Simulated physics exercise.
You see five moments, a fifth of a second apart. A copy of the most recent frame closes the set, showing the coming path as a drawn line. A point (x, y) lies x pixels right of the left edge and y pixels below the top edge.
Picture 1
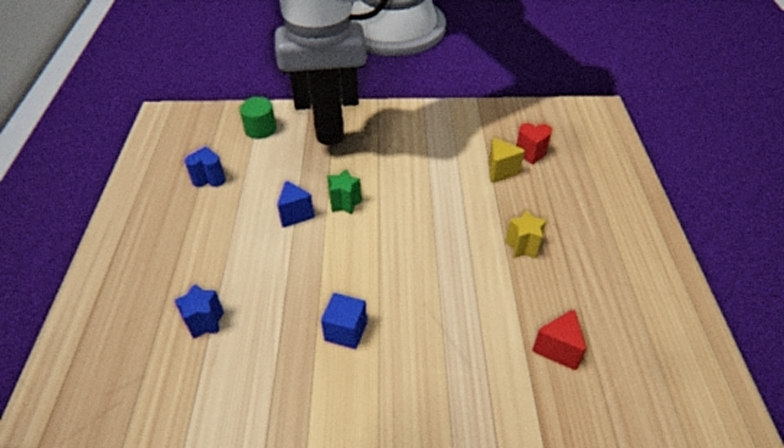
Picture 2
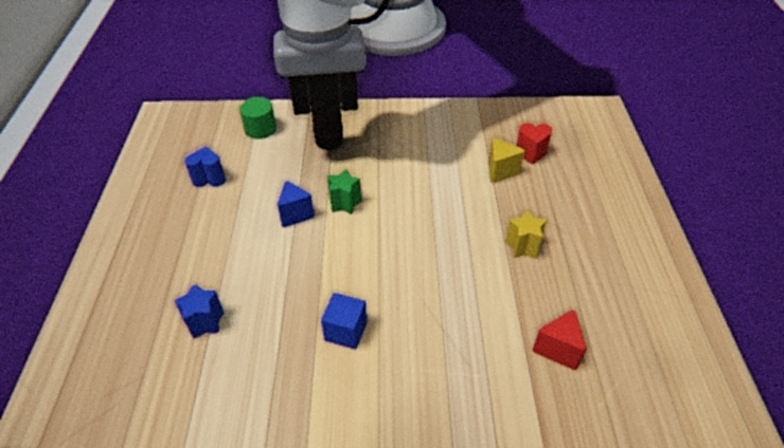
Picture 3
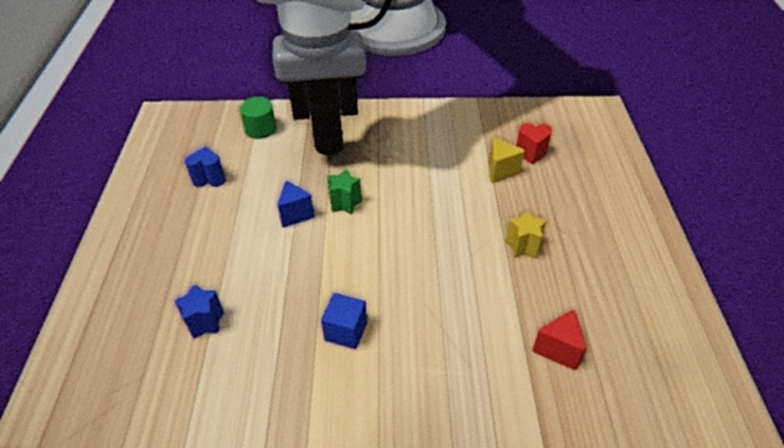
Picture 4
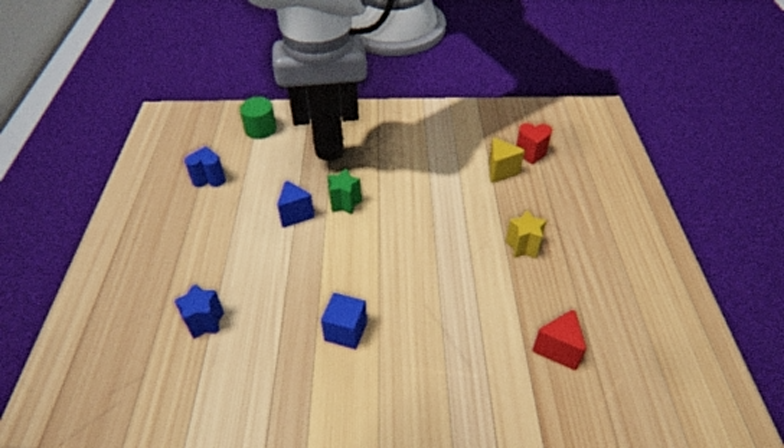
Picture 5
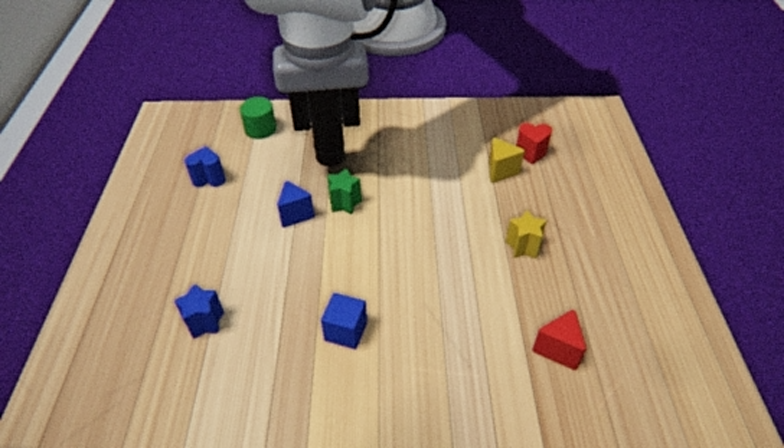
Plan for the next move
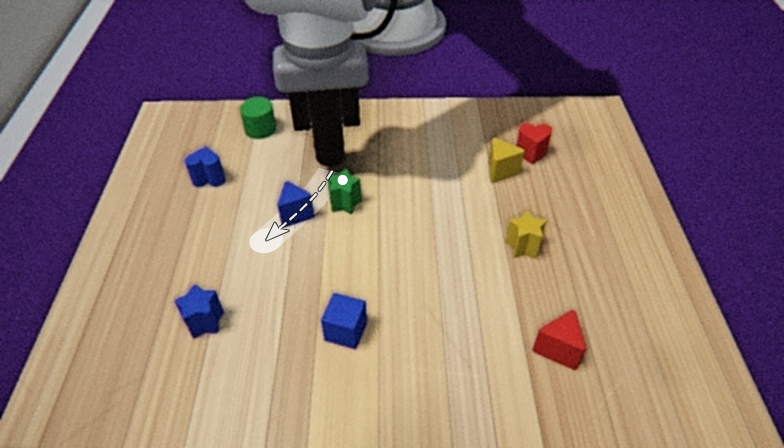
Robot arm edging its dark rod slightly forward over a wooden board near a green star block, the coloured blocks staying still.
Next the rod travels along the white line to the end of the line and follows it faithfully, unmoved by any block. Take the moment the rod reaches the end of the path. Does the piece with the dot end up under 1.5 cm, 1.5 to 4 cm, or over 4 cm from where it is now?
Net shift: Below 1.5 cm.
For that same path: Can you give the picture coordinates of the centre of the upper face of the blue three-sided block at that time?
The centre of its top will be at (245, 238).
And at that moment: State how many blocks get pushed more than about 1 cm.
Blocks displaced: 1.
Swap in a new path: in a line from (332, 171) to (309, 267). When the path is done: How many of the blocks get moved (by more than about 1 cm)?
I'm going with two.
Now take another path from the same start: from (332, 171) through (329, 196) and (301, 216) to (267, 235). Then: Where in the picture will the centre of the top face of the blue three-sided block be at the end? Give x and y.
Its top centre lands on (232, 215).
The drawn path runs from (332, 171) through (316, 194) and (293, 217) to (266, 240); the dot is on the green star block.
The first path, step by step. One third of the way, rod (314, 181); nothing pushed yet.
Two thirds of the way, rod (290, 204); blue three-sided block (273, 213), turned 10° anticlockwise.
At the end, rod (263, 227); blue three-sided block (245, 238), turned 25° anticlockwise; green star block not moved.
